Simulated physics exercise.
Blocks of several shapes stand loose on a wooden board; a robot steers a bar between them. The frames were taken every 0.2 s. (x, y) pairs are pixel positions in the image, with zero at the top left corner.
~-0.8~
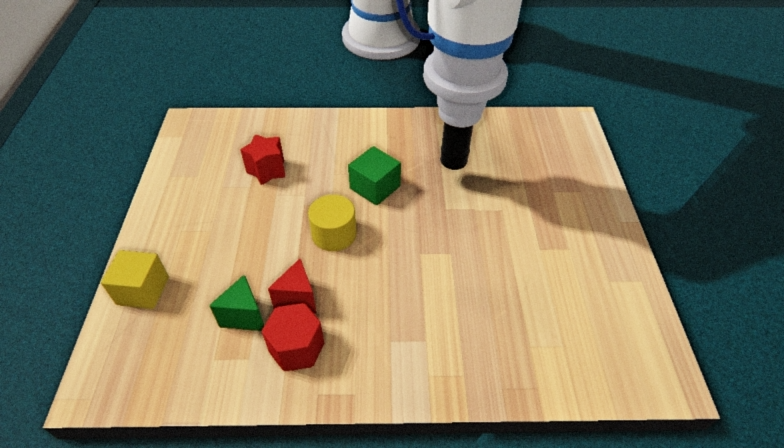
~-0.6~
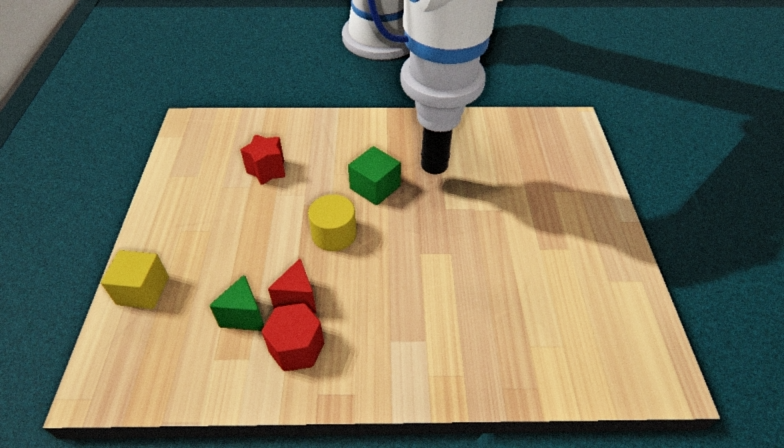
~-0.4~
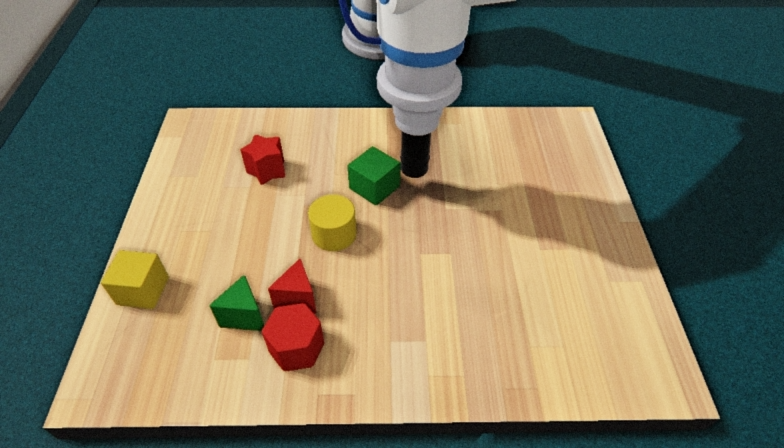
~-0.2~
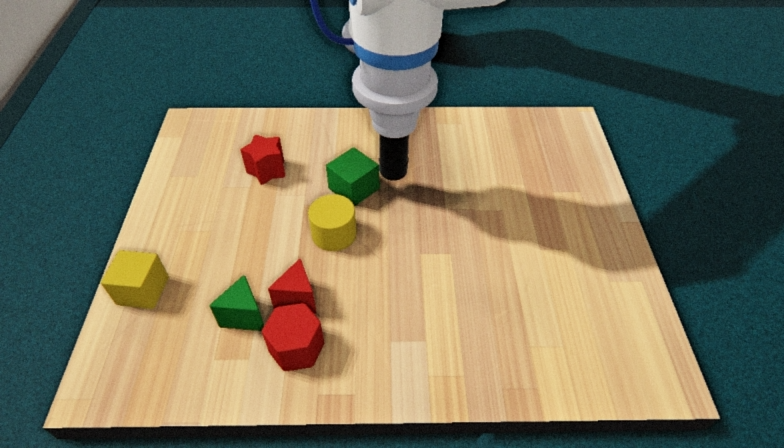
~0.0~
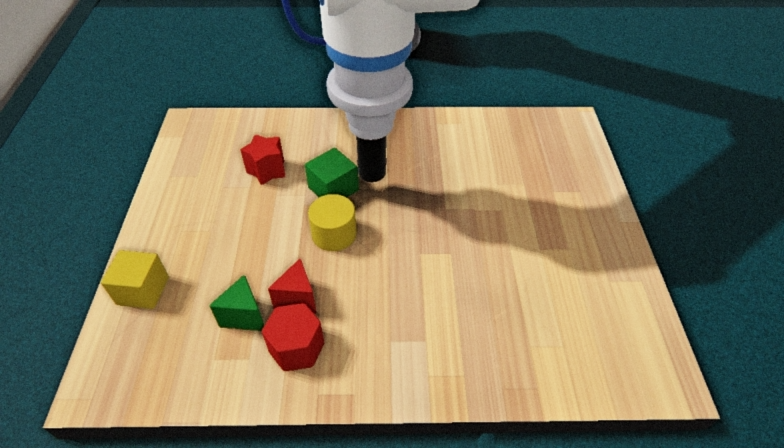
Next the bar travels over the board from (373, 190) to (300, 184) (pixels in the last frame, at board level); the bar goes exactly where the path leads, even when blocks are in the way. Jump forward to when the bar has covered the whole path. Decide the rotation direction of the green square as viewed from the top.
Top view: Counterclockwise.
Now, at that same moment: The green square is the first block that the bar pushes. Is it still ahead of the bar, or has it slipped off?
I'd say the green square is still out in front of the bar at the end.
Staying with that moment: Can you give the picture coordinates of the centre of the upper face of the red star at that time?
The middle of its upper face should be somewhere near (240, 142).
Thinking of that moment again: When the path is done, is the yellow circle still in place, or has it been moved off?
It keeps its position.
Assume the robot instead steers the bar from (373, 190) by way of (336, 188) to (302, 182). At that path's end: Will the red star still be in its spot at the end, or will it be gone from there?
Once the path ends, it is somewhere new.
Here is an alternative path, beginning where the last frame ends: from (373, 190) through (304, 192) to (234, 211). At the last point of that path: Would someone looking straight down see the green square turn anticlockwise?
I'd say no.
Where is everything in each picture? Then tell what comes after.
The first frame shows bar tip at (454, 162); block tops, red star at (262, 146); green square at (375, 163); yellow circle at (332, 210).
The second frame shows bar at (434, 166); blocks unchanged.
The third frame shows bar at (414, 169); blocks unchanged.
The fourth frame shows bar at (394, 172); green square at (353, 164).
The fifth frame shows bar at (372, 174); red star at (262, 146); green square at (331, 164); yellow circle at (332, 210).
The first path, step by step. Halfway along, bar at (334, 170); green square at (292, 162).
At the end, bar at (297, 167); red star at (240, 142), turned 55° clockwise; green square at (255, 165), turned 20° anticlockwise; yellow circle in place.
